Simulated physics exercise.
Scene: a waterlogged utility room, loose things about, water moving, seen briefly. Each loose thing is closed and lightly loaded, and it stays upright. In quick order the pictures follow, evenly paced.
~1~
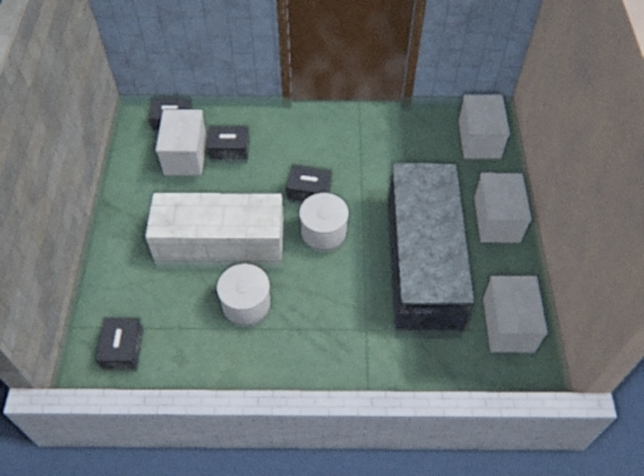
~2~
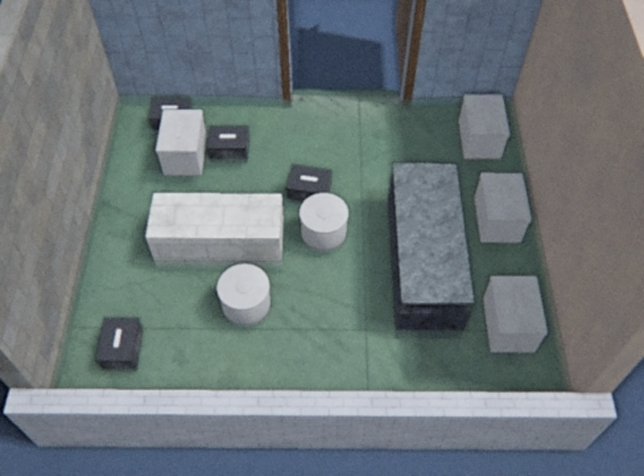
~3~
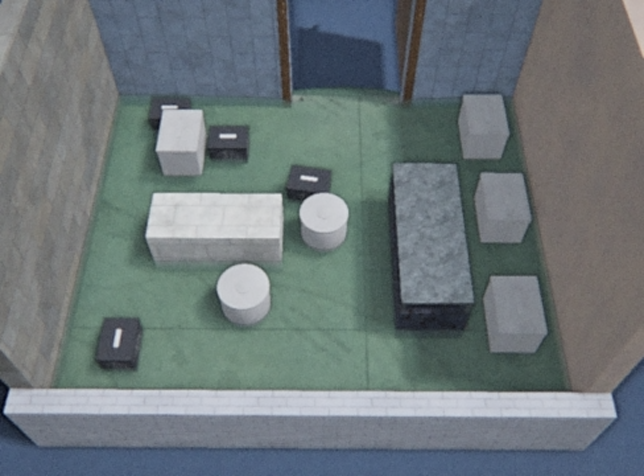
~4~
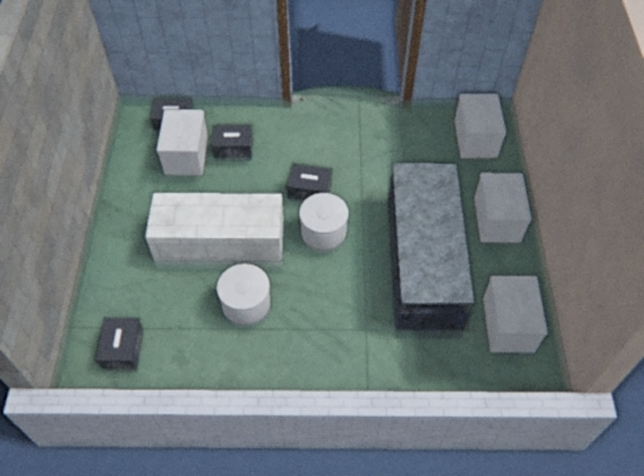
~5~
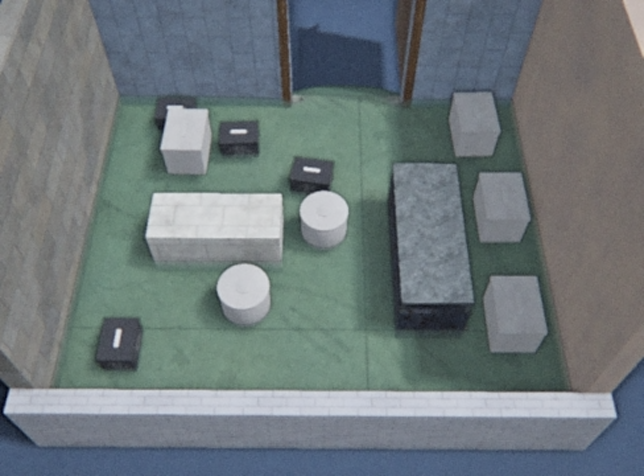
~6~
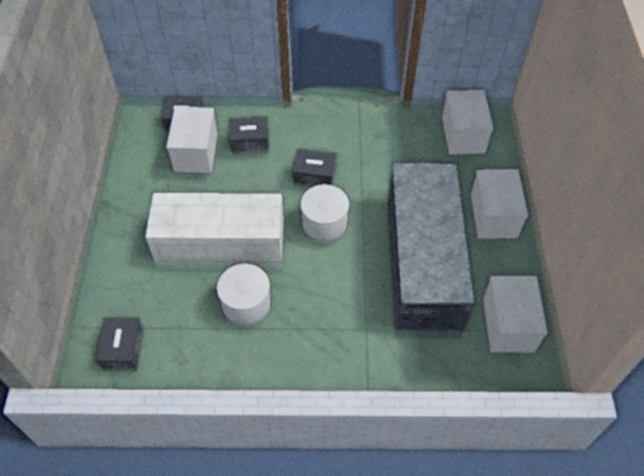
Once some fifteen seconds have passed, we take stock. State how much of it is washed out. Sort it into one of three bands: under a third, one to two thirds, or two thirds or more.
It falls in the top band, two thirds or more.
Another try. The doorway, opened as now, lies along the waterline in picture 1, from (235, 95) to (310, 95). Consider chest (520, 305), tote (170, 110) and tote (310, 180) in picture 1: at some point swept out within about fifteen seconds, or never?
Taking them in turn, the first is held back, the second is flushed away and the third is flushed away.
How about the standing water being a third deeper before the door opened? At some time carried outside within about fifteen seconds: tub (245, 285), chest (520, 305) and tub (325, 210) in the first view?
Outcomes, first to last: Kept back, kept back, departed.
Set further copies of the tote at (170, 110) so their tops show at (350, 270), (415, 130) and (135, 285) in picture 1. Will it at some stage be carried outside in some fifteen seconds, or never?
The first leaves, the second leaves, and the third does not leave.
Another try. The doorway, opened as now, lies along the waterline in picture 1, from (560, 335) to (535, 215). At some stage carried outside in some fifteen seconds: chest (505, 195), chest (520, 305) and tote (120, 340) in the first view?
Taken in that order, the answers are swept away, swept away, not lost.
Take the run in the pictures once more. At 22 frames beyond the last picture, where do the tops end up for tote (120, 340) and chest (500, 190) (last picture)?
Close to (122, 313) and (374, 67).
A moment on, 0 of 10 are out; 10 afloat.
Next, 3 of 10 are out; 7 afloat.
Later, 6 of 10 are out; 4 afloat.
In the end, 7 of 10 are out; 3 afloat.
